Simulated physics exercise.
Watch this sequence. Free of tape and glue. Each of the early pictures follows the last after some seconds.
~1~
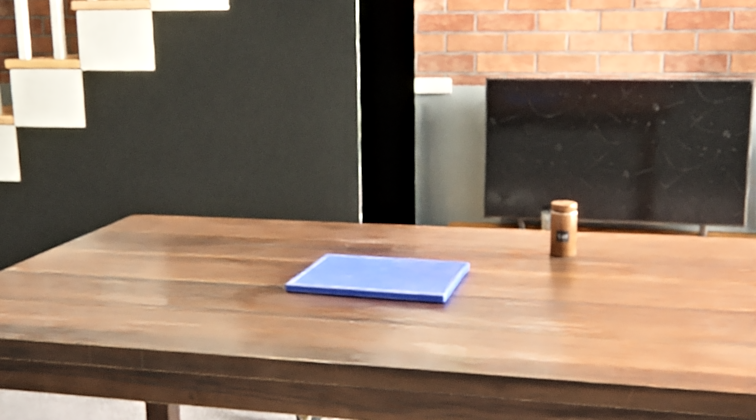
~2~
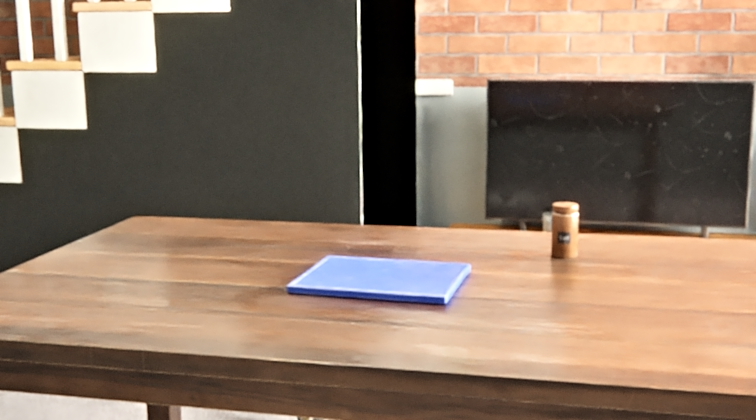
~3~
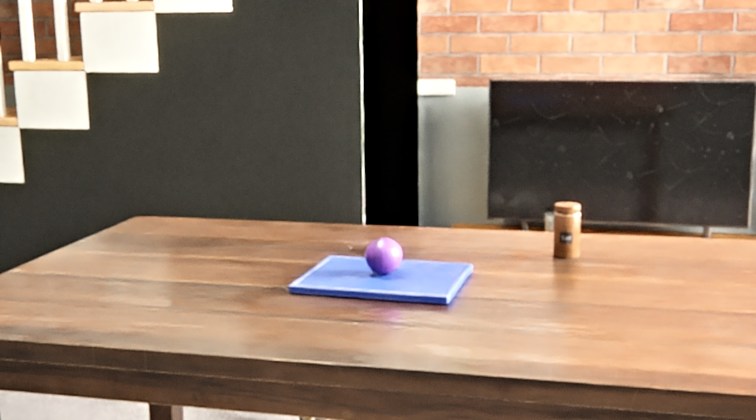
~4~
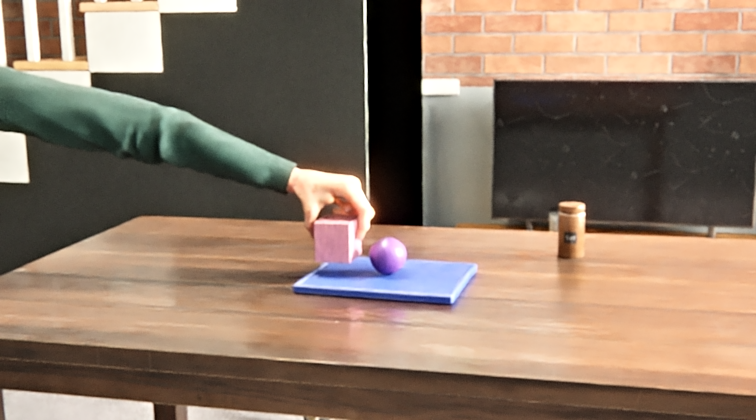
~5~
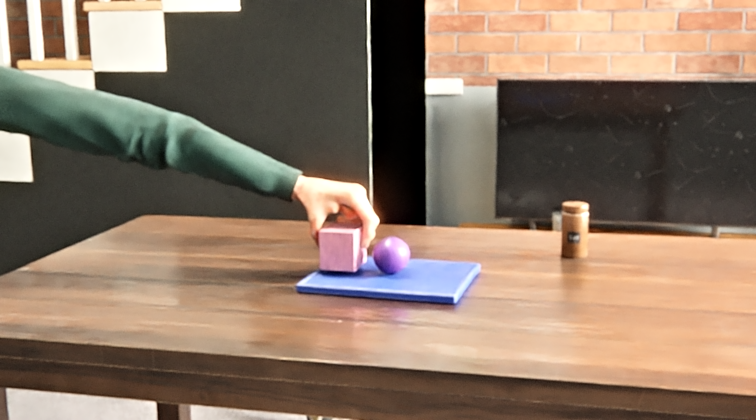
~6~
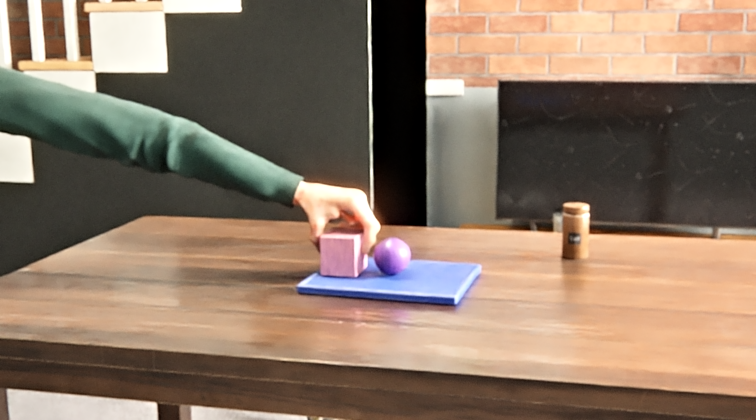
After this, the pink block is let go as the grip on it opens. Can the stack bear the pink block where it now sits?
Most likely the pile survives.
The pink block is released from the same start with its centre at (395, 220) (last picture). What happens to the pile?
Afterwards the pile tumbles over.
Then, 0.20 s on from there, no change.
Then, 0.60 s on from there, pink block resting near (344, 252).
In the end, all 4 unmoved. At the end, from the last picture's camera, pink block near (344, 252). The pile stays up.
